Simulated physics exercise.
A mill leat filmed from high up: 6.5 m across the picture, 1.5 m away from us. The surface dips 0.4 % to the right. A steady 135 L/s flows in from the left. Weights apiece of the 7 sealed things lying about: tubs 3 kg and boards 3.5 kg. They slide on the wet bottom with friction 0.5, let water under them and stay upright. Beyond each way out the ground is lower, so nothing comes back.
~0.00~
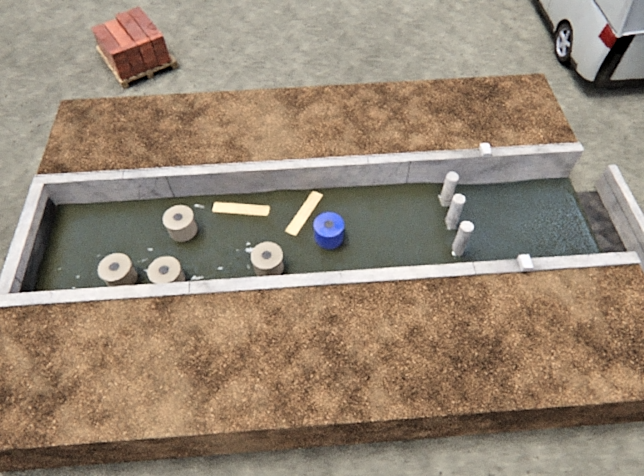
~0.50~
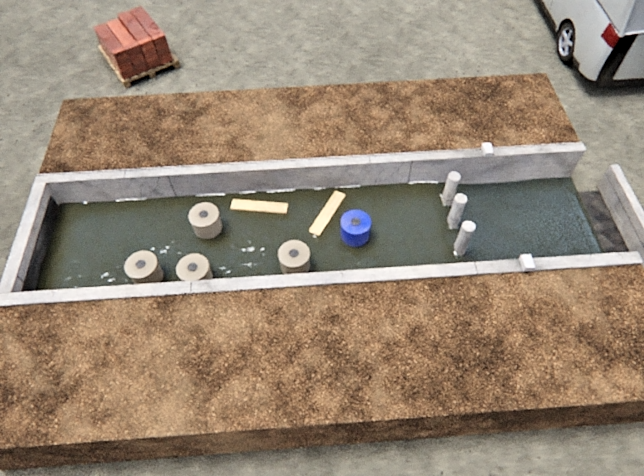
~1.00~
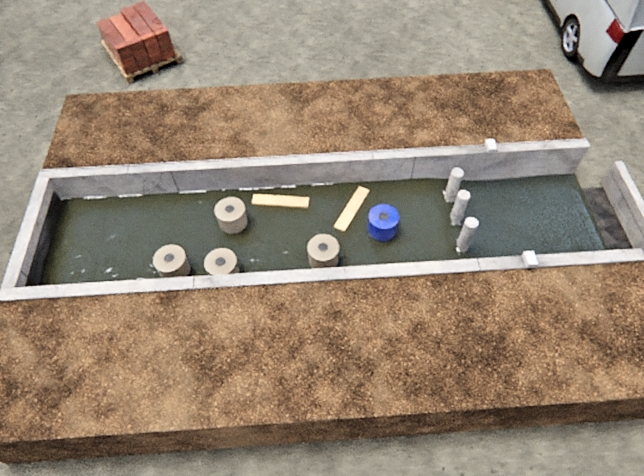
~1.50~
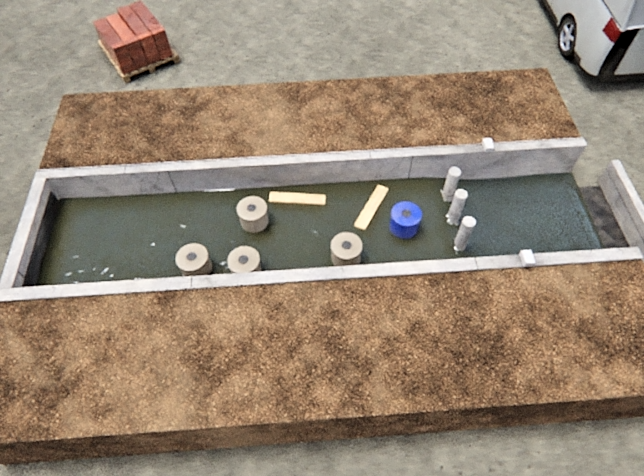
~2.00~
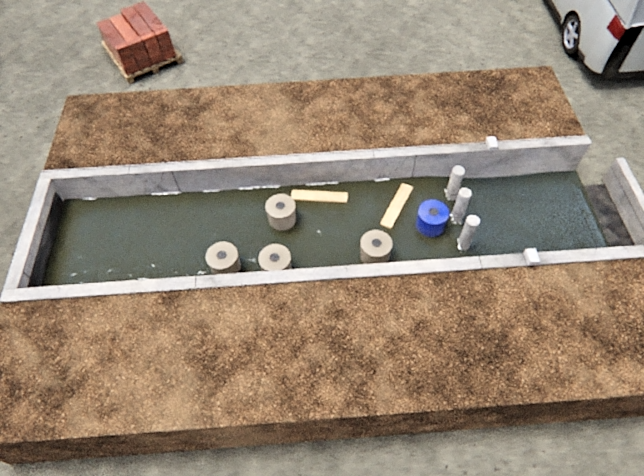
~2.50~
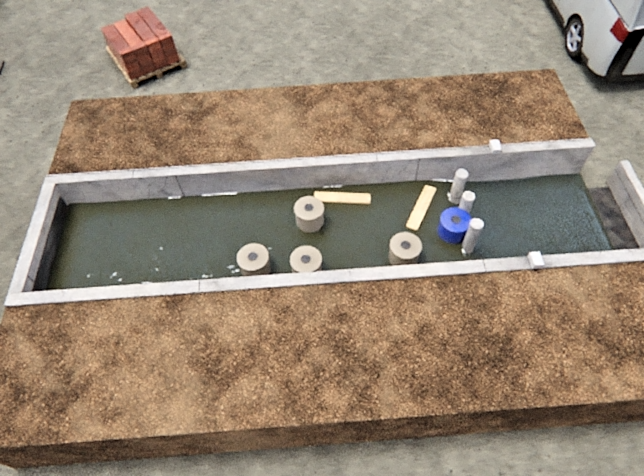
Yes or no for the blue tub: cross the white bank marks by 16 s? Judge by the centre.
The blue tub falls short.
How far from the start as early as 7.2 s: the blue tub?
Roughly 140 cm by then.
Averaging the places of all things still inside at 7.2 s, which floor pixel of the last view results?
Near (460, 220).
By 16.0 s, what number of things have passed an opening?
I count 3.
After 3.5 s the blue tub is near (456, 221), 1.4 m from its start, afloat; 0 of 7 are over the mark; 7 afloat.
After 7.2 s the blue tub is near (456, 220), 1.4 m from its start, afloat; 3 of 7 are over the mark; 5 afloat.
After 12.0 s the blue tub is near (456, 220), 1.4 m from its start, afloat; 3 of 7 are over the mark; 4 afloat.
After 16.0 s the blue tub is near (457, 220), 1.4 m from its start, afloat; 3 of 7 are over the mark; 4 afloat.
